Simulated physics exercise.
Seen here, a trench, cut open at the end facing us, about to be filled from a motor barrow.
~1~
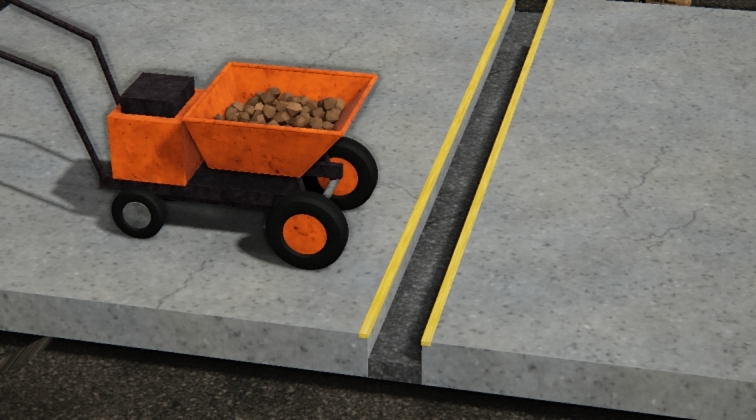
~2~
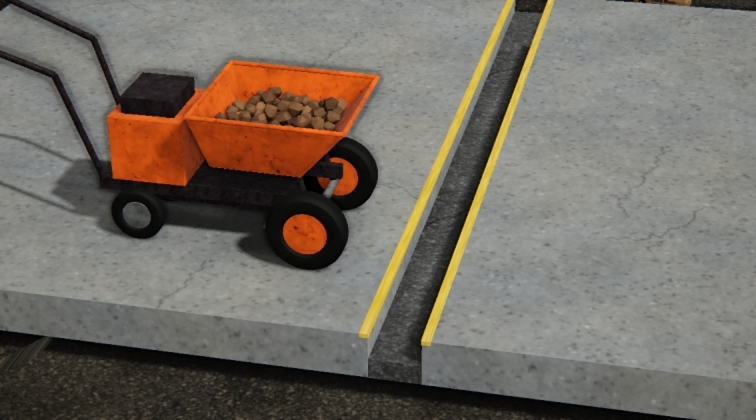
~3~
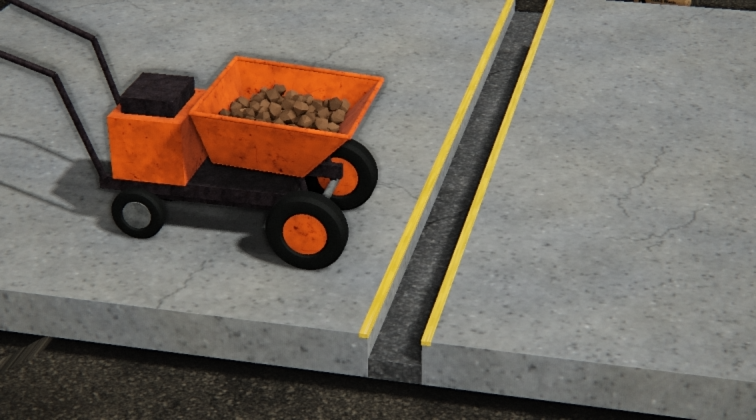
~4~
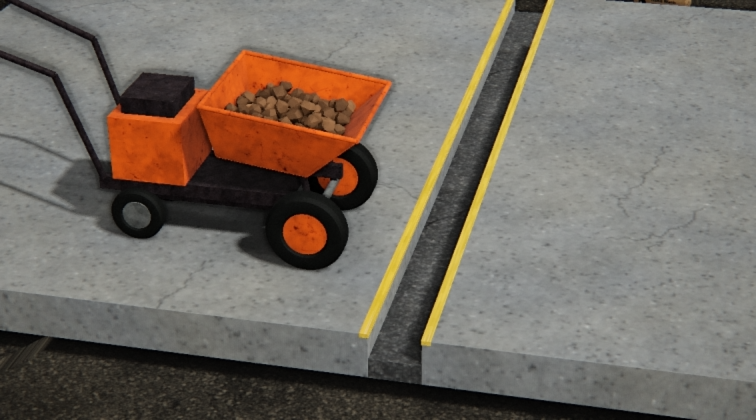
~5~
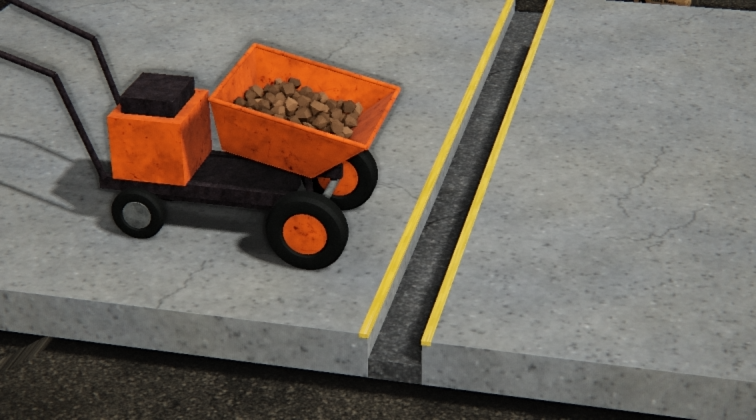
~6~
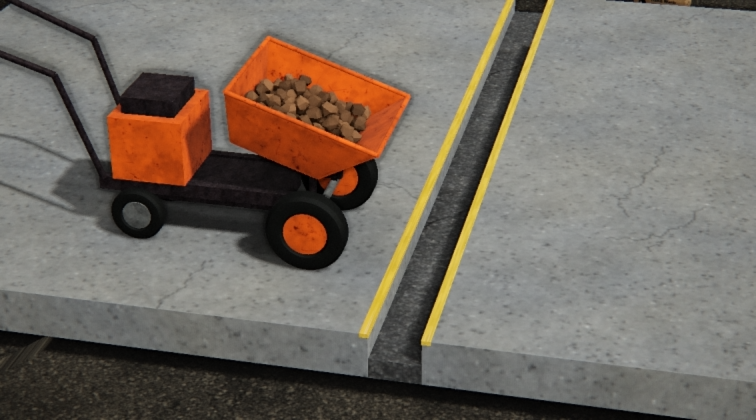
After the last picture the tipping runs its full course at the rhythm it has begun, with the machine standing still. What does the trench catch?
The trench ends with under half of it.
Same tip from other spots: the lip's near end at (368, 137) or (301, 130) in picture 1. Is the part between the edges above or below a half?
First below a half, then most of it.
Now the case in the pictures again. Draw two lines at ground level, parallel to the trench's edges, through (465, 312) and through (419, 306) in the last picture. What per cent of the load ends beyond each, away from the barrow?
Near 50 % and 80 %.
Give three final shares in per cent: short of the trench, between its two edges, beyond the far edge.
Short: 0 %, between: 30 %, beyond: 70 %.
Soon after the last picture, skip tipped steeply; all in the skip.
A little later, skip tipped steeply; most in the skip; a small part in or heaped over the trench; a small part beyond it; a stray few falling.
Later still, skip tipped right over; a small part in the skip; about a quarter in or heaped over the trench; about two thirds beyond it.
By the end, skip tipped right over; about a third in or heaped over the trench; about two thirds beyond it.
